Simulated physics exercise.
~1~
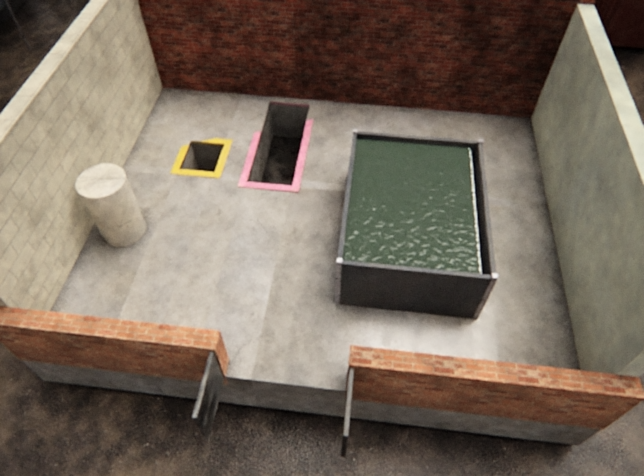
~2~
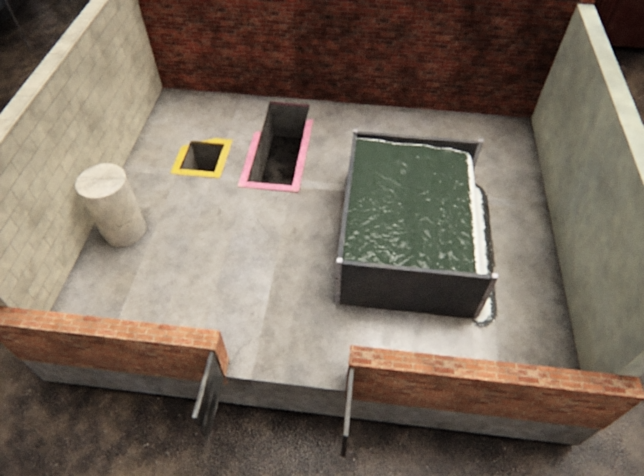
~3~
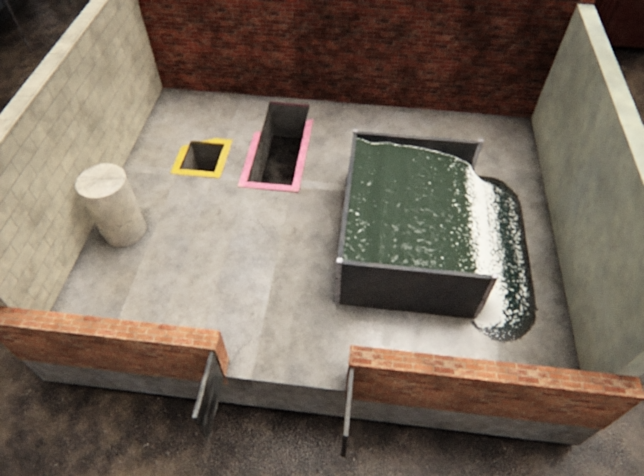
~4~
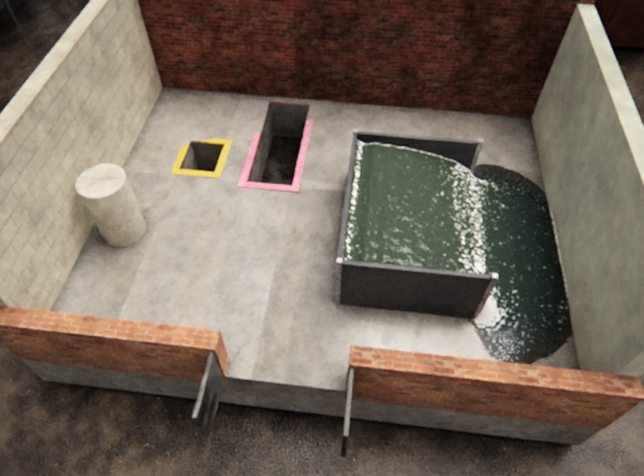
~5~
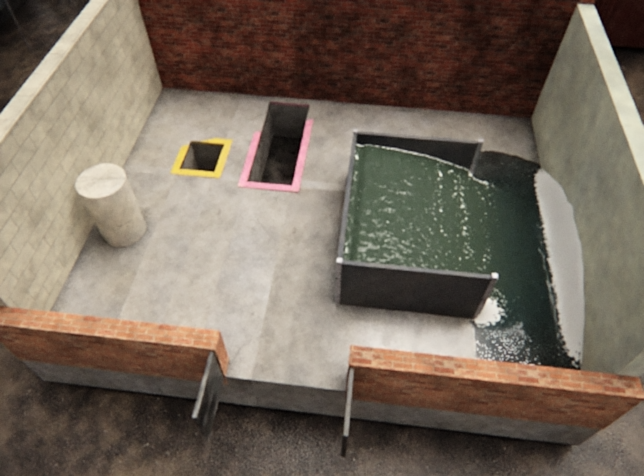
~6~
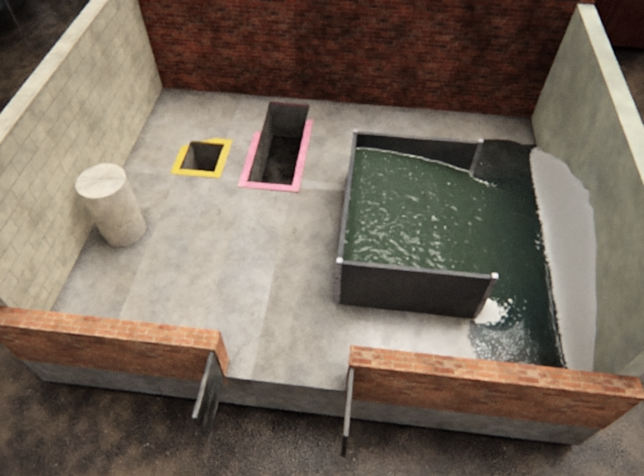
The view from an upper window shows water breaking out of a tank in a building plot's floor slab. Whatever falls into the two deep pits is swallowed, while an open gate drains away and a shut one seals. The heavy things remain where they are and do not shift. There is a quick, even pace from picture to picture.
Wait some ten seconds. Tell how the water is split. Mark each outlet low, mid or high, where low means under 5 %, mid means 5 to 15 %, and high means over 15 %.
Marks - gate: Mid, pink pit: High, yellow pit: Low.
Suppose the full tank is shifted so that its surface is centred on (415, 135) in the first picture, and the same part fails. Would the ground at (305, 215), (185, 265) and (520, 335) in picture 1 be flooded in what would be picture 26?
Unflooded - soaked - soaked.
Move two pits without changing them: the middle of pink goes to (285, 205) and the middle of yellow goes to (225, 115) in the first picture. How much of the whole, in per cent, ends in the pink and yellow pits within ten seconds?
Per cent by pit - pink: 20 / yellow: 14.
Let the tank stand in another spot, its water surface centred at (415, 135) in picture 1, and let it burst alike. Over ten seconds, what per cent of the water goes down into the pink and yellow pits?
The pink pit gets 20 per cent, the yellow pit 6 per cent.
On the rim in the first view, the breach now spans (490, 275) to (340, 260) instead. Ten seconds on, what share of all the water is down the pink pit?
In percent, pink takes 20.
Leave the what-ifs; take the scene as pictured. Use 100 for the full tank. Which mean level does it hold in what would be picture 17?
About 26 per cent.
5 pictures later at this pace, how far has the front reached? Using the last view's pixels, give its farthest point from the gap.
Close to (526, 119).
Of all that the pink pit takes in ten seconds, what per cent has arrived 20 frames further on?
About 15 %.
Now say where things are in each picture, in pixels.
In the first frame, still water in the tank at (416, 200).
In the second frame, the front is at (478, 323), out from the gap at (473, 233).
In the third frame, water pours out at (472, 234) and has run to (511, 334).
In the fourth frame, the front is at (523, 356), out from the gap at (472, 236).
In the fifth frame, water pours out at (472, 236) and has run to a hidden place.
In the sixth frame, the front is at (535, 149), out from the gap at (471, 237).
A moment on, water covers 20 % of the floor; the gate 0 %, the pink pit 0 %, the yellow pit 0 %.
Next, water covers 40 % of the floor; the gate 0 %, the pink pit 0 %, the yellow pit 0 %.
Then, water covers 75 % of the floor; the gate 1 %, the pink pit 5 %, the yellow pit 0 %.
Later, water covers 90 % of the floor; the gate 3 %, the pink pit 17 %, the yellow pit 1 %.
In the end, water covers 95 % of the floor; the gate 7 %, the pink pit 32 %, the yellow pit 2 %.
